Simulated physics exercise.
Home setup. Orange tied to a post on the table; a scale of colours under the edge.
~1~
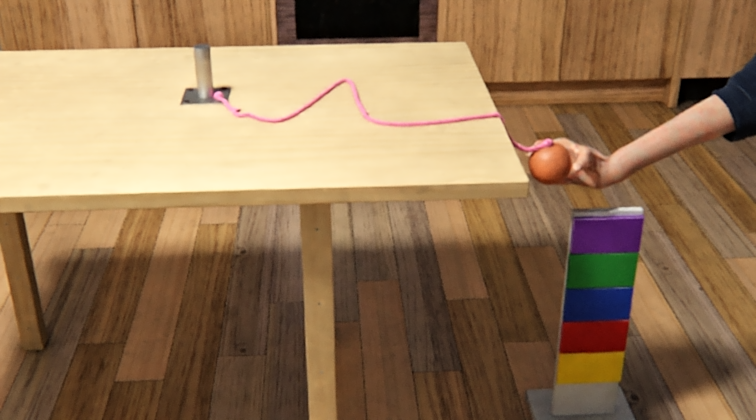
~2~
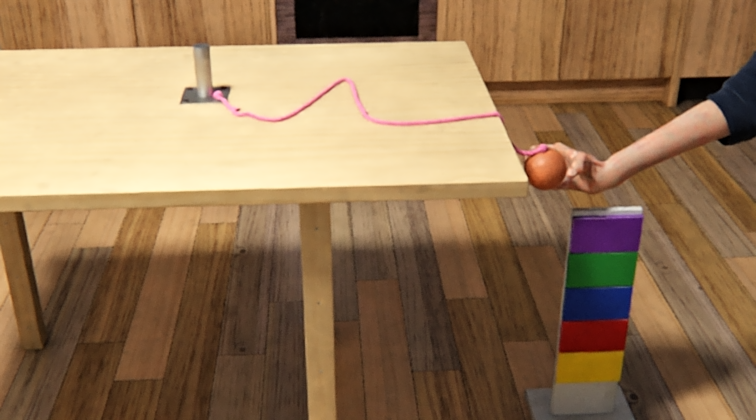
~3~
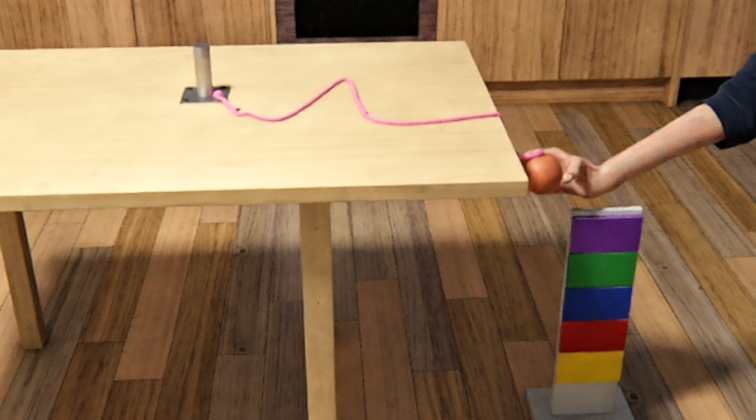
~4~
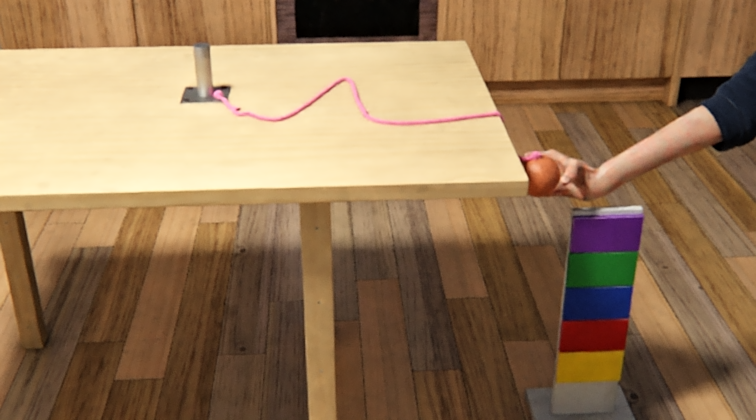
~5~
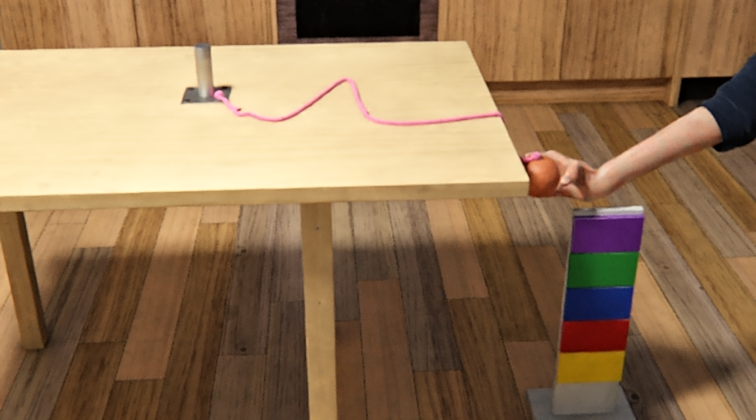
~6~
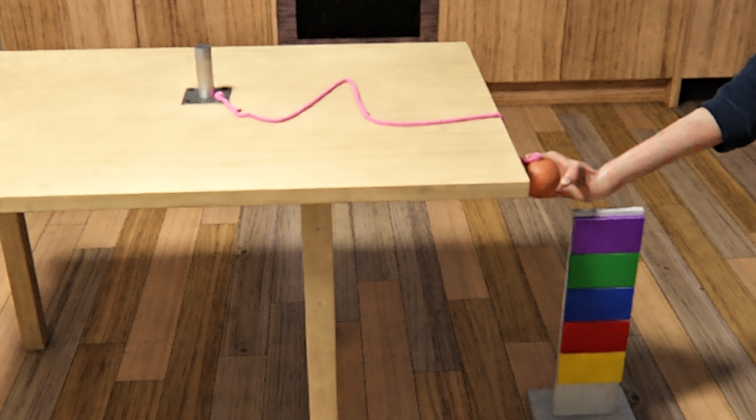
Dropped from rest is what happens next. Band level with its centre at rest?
Yellow.
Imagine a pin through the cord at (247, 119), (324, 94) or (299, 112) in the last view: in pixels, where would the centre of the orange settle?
(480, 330); (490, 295); (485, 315).
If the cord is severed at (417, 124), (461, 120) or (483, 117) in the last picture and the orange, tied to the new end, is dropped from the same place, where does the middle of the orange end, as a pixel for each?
About (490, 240) first, then about (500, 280), and finally about (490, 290).
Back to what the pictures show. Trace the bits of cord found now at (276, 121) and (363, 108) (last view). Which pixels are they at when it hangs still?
First: (327, 99). Second: (493, 153).
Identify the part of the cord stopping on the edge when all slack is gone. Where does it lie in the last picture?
Spot: Approx. (356, 92).
Soon after, orange near (451, 340); level with yellow.
Then, orange near (501, 363); level with yellow.
At rest, orange near (472, 361); level with yellow. Its centre hangs level with the yellow band.
